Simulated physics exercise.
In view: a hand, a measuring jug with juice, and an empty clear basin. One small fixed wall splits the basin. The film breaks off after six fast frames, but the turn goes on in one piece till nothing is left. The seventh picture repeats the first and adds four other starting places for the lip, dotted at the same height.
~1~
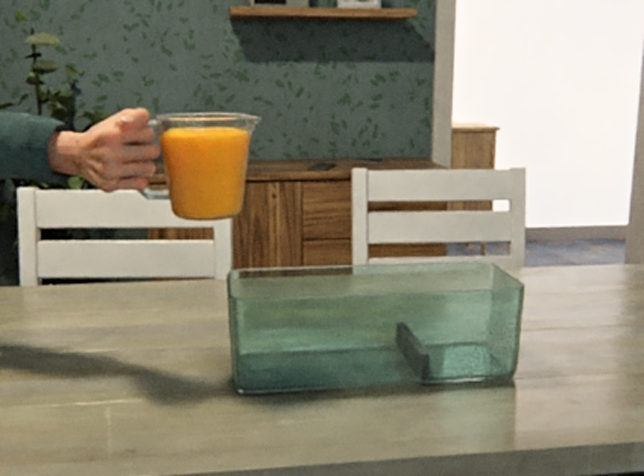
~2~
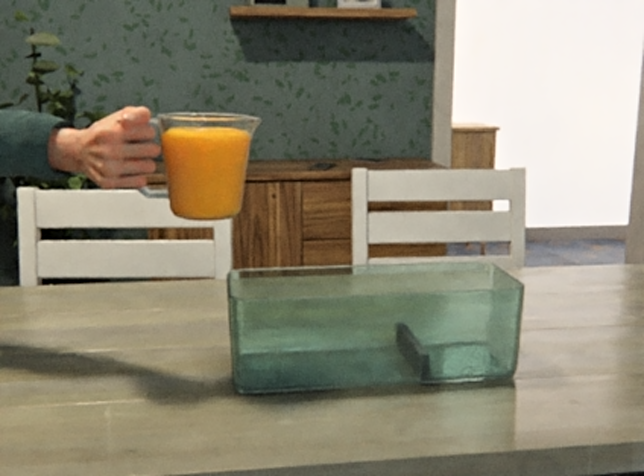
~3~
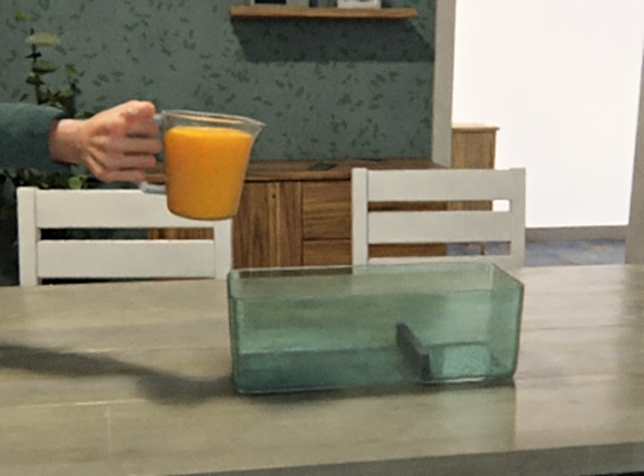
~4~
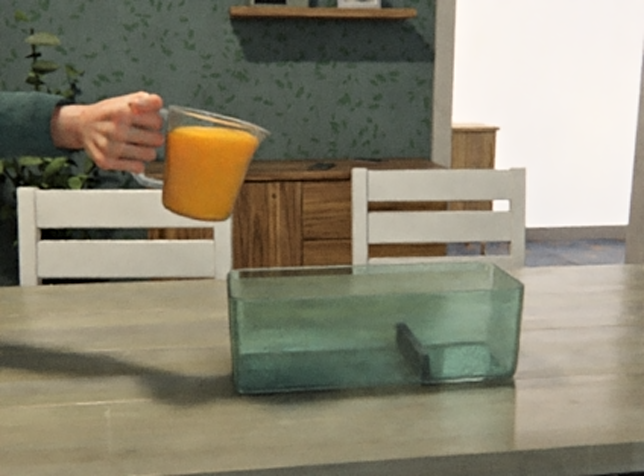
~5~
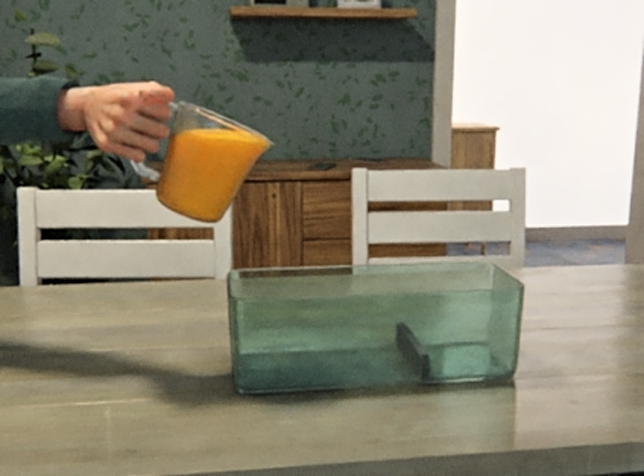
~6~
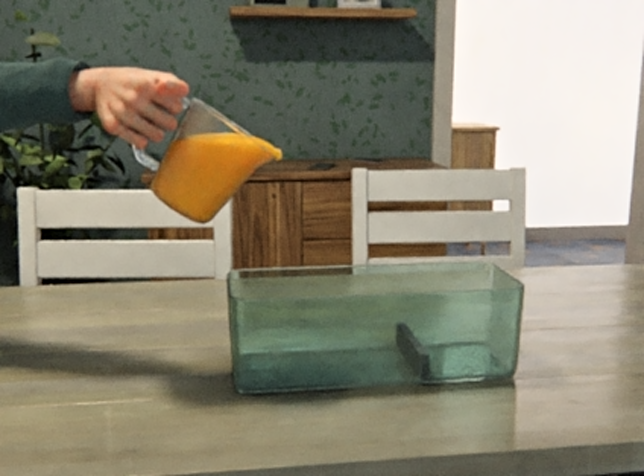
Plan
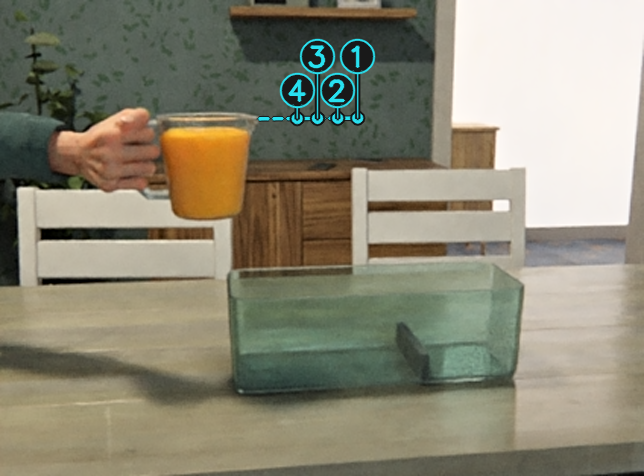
A hand reaching in from the left holds a clear glass jug of orange juice above a wooden dining table, seen from the front by a still camera. Below it sits an empty, greenish clear basin with a low dividing wall inside, before white chairs, a wooden cabinet and a leafy green wall. The hand, steady at first, gradually tilts the jug rightward until juice reaches over its lip.
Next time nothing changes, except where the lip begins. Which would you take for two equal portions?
Place 1 does it best.
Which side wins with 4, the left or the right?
More ends on the left.
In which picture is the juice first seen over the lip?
In picture 6.
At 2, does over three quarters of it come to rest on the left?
Yes, it does.
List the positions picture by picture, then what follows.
Upright, lip at (259, 118); basin from (233, 391) to (515, 375); top of the wall at (412, 337); nothing has left yet, in the first picture.
Upright, lip at (261, 120); nothing has left yet, in the second picture.
Tipped about 6°, lip at (264, 125); nothing has left yet, in the third picture.
Tipped about 14°, lip at (269, 133); nothing has left yet, in the fourth picture.
Tipped about 24°, lip at (273, 144); nothing has left yet, in the fifth picture.
Tipped about 35°, lip at (276, 158); juice is over the lip, down to (276, 158), in the sixth picture.
On the marked copy, 1 at (357, 118); 2 at (337, 118); 3 at (317, 118); 4 at (297, 118).
With 1, about 43 % ends left of the wall and 56 % right of it.
With 2, about 84 % ends left of the wall and 13 % right of it; 3 % is lost outside.
With 3, about 89 % ends left of the wall and 9 % right of it; 3 % is lost outside.
With 4, about 84 % ends left of the wall and 14 % right of it.
